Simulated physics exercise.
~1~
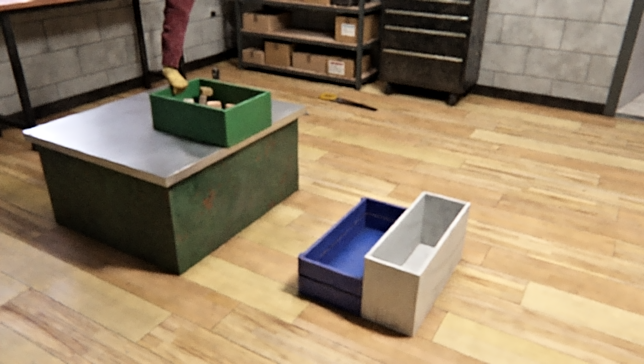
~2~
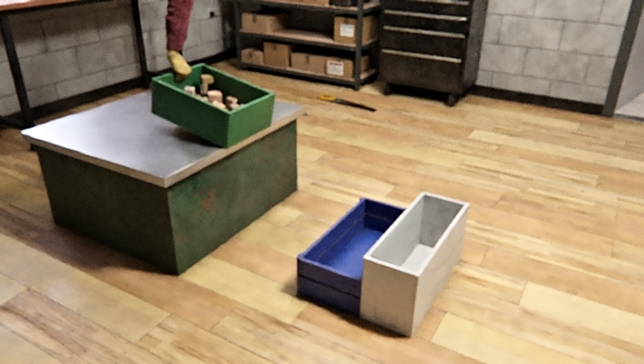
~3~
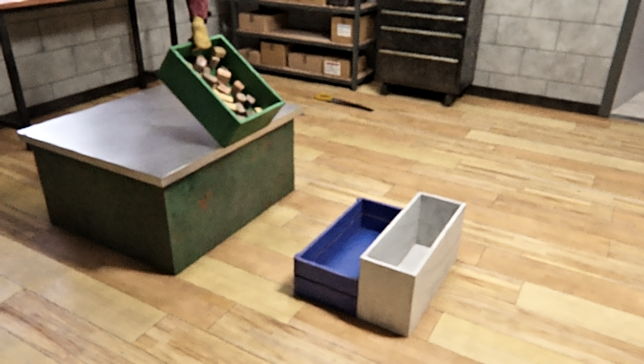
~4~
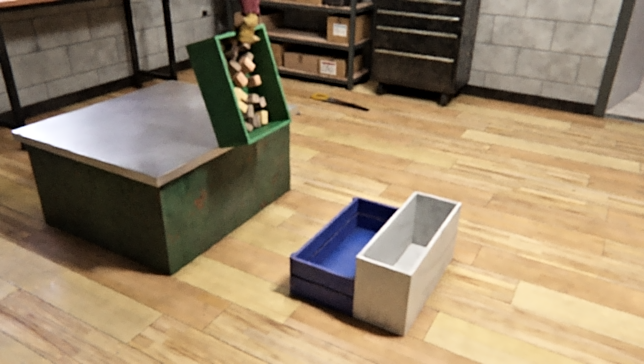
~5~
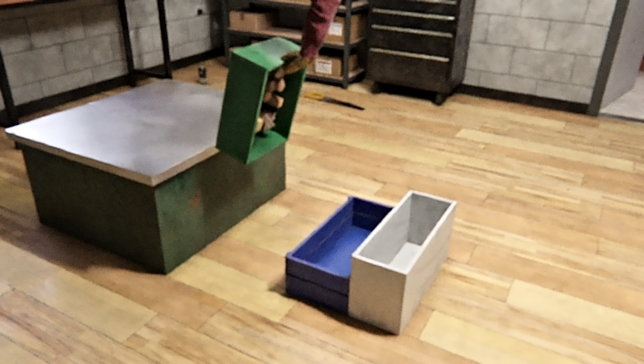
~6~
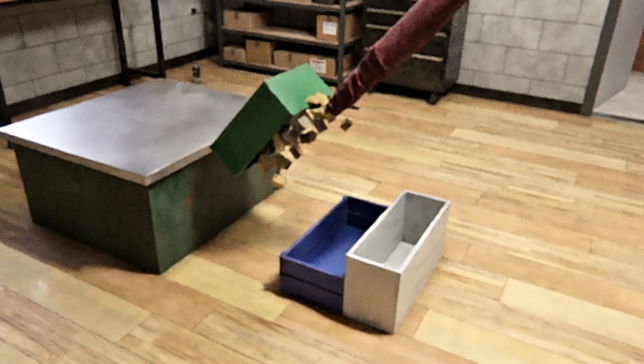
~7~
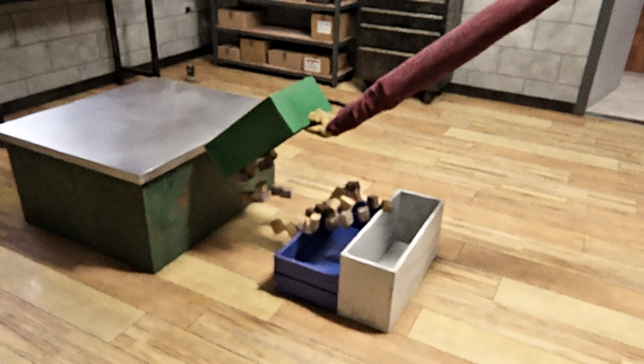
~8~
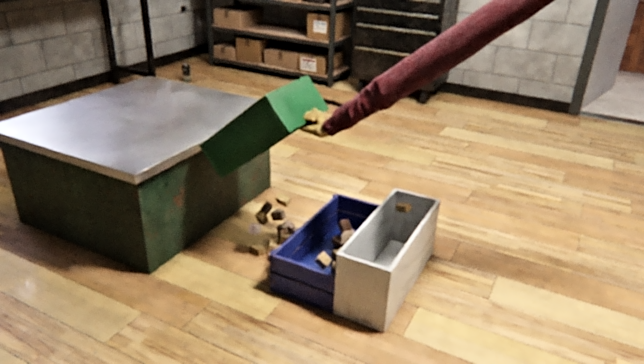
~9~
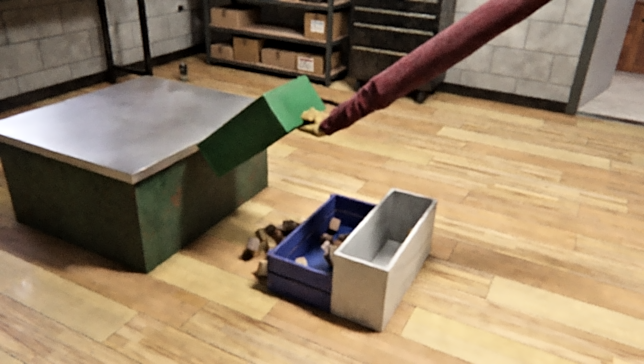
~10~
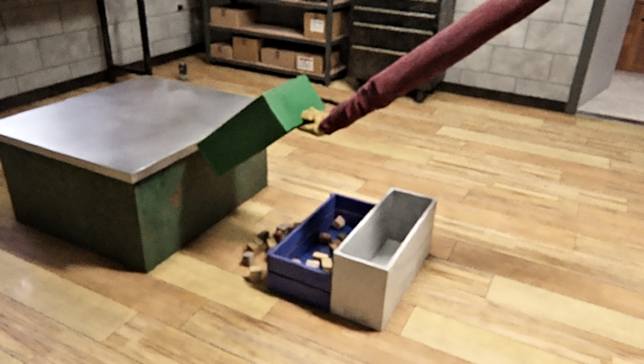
A hand lifted and tipped a green crate over the right edge of a metal-topped bench, spilling small wooden blocks toward two boxes. Many landed in the blue box and others on the floor beside it, while the crate stayed tilted upside down.
